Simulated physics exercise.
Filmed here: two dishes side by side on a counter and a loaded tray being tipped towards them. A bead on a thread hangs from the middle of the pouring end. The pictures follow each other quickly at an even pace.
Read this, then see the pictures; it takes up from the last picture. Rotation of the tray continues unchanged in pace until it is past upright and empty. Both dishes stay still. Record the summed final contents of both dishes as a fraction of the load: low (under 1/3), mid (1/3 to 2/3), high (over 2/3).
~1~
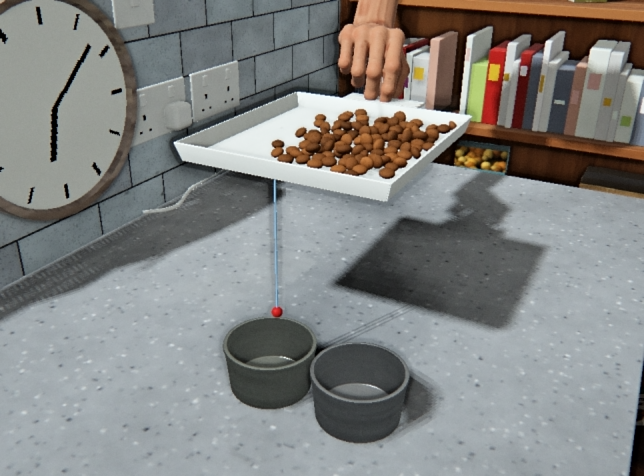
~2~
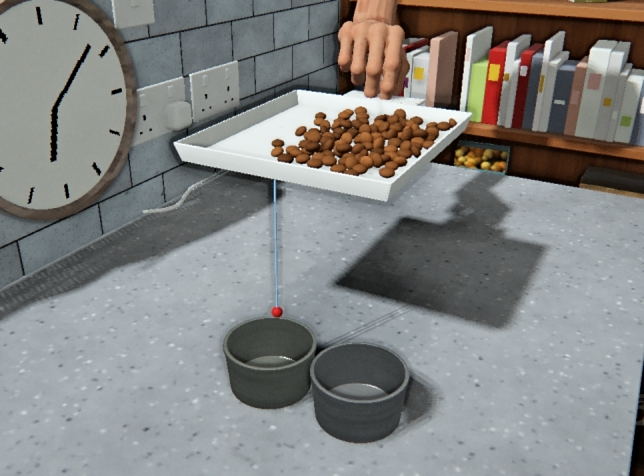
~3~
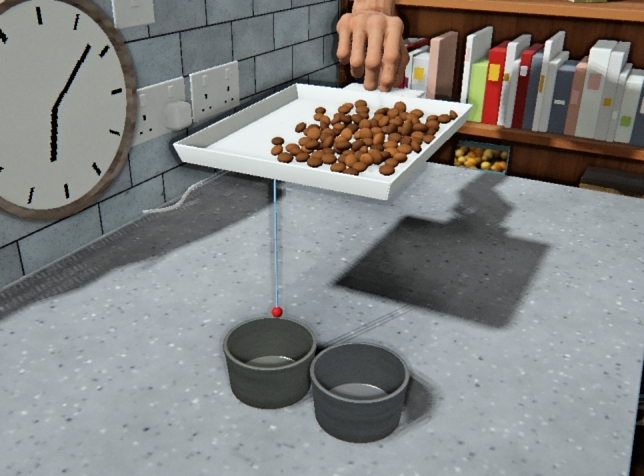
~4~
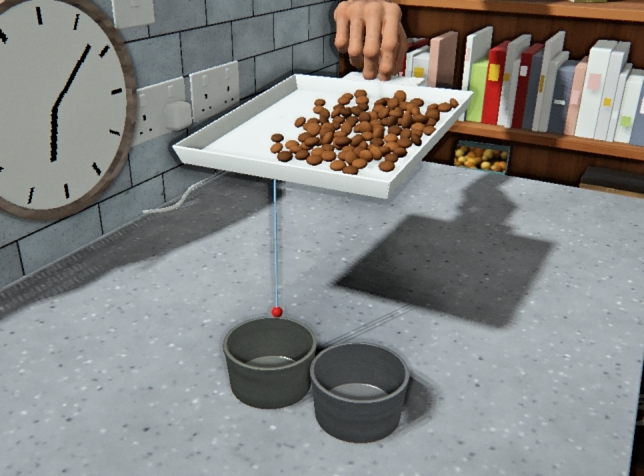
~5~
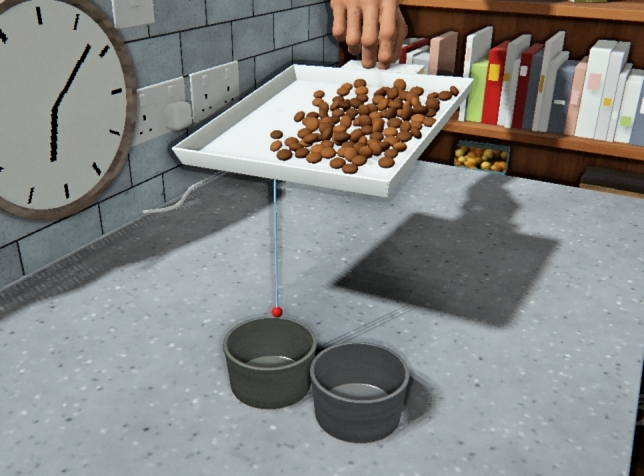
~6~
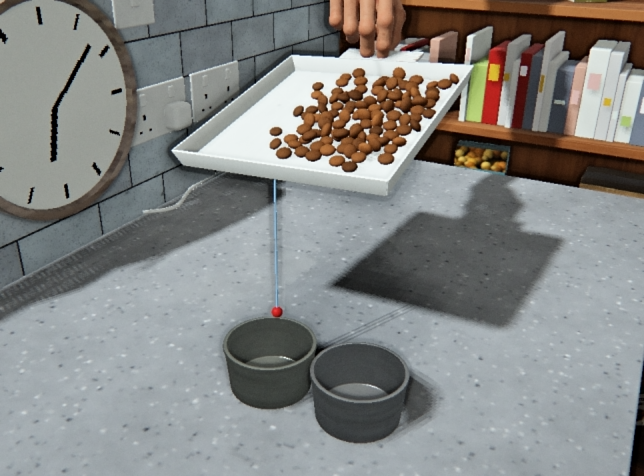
Recorded: Low.
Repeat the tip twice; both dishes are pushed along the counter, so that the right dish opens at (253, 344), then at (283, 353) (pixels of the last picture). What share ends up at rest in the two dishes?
Close to 70 in a hundred, then close to 70 in a hundred.
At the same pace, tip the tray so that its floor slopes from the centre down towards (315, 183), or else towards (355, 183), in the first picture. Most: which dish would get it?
Try one - the dish to the right; try two - the dish to the right.
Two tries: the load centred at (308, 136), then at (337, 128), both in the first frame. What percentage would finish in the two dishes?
Respectively 20 and 20 per cent.
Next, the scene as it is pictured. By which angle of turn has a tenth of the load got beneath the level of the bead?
It sits at roughly 75°.
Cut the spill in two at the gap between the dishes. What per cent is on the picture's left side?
I'd say some 100 in a hundred.
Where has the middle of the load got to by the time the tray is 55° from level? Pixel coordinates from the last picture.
The middle of the pieces sits at roughly (280, 144).
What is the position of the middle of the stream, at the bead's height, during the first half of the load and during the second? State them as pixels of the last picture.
Early-half point (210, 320); late-half point (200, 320).
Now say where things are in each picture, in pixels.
In the first picture, corners of the pouring end at (181, 142) and (387, 181), level; middle of the load at (360, 141), bits of dog kibble; left dish at (246, 383); right dish at (338, 416); bead on its thread at (277, 312).
In the second picture, corners of the pouring end at (181, 142) and (387, 181), level; middle of the load at (360, 139).
In the third picture, corners of the pouring end at (181, 143) and (387, 180), tipped barely, lowest at the left corner; middle of the load at (360, 135).
In the fourth picture, corners of the pouring end at (180, 145) and (386, 179), tipped a little, lowest at the left corner; middle of the load at (360, 128).
In the fifth picture, corners of the pouring end at (180, 147) and (385, 178), tipped a little, lowest at the left corner; middle of the load at (359, 121).
In the sixth picture, corners of the pouring end at (179, 148) and (384, 177), tipped a little, lowest at the left corner; middle of the load at (358, 115); left dish at (246, 383); right dish at (338, 416).
Soon, tray tipped steeply; nearly all on the tray; a stray few in the air.
A while on, tray tipped right over; about two thirds on the tray; a stray few in the left dish; a small part outside both; about a quarter in the air.
Towards the end, tray tipped past a quarter turn; a stray few in the right dish; a small part in the left dish; most outside both.
Finally, tray tipped past a quarter turn; a stray few in the right dish; a small part in the left dish; most outside both.
